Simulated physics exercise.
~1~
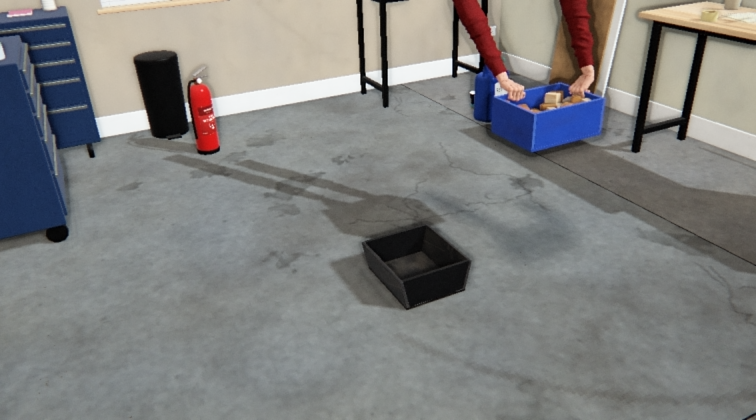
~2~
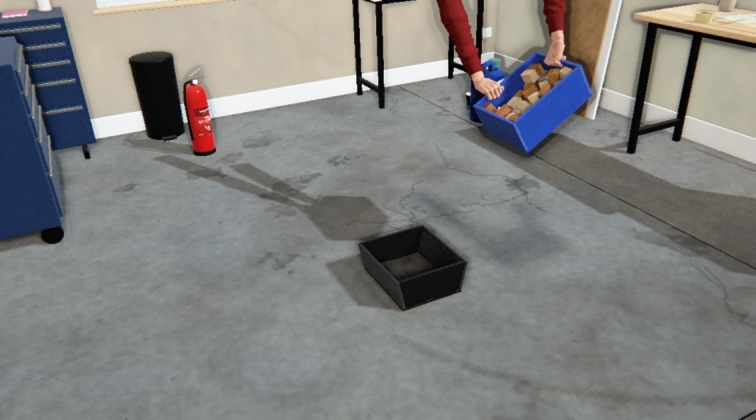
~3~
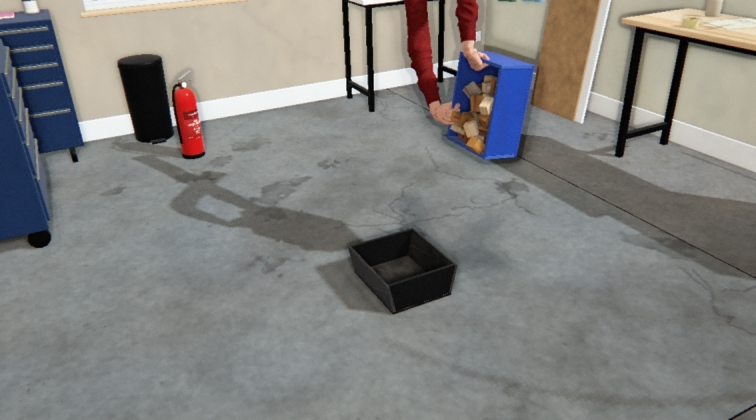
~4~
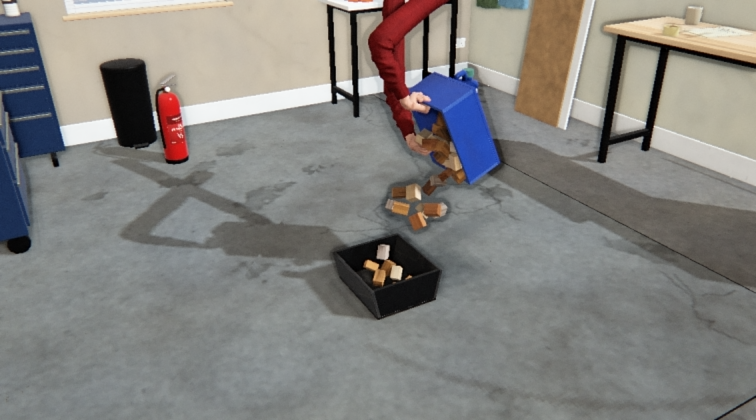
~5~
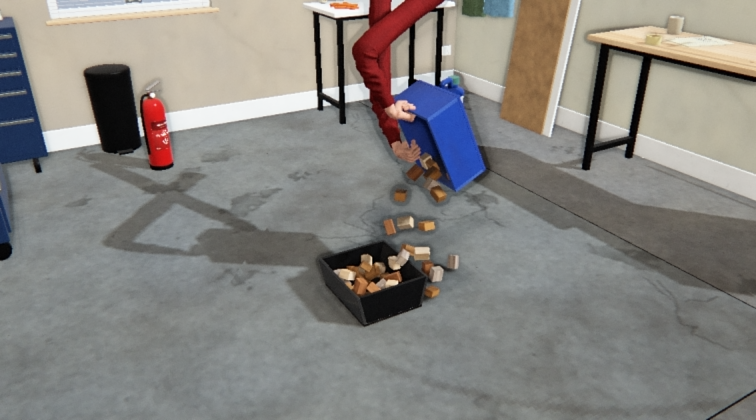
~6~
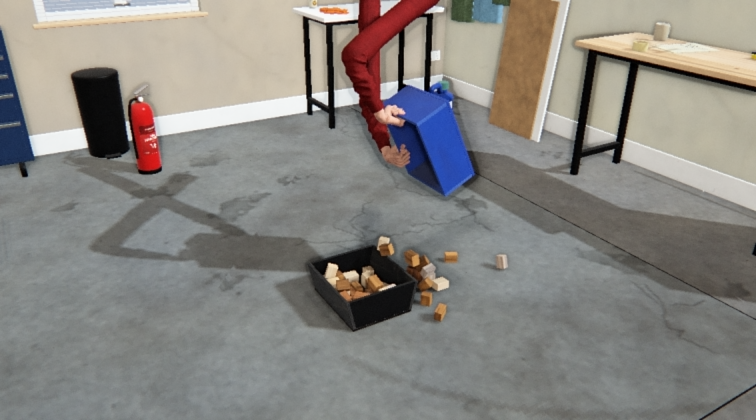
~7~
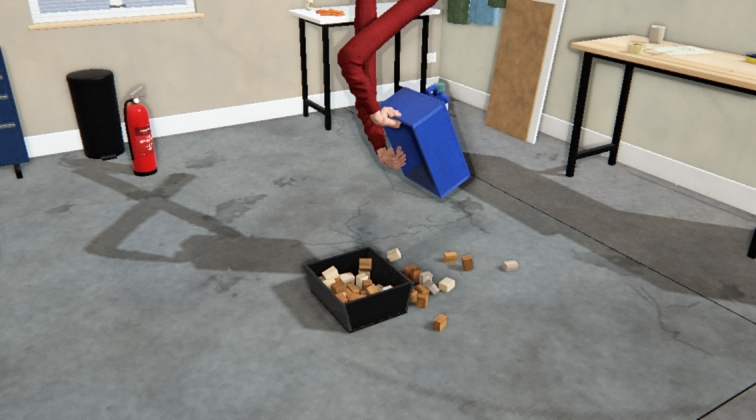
In a room with a grey concrete floor, two red-sleeved arms tipped a blue box of wooden blocks toward a black basket until it emptied, and most of the blocks landed inside while the others scattered on the floor to the right.
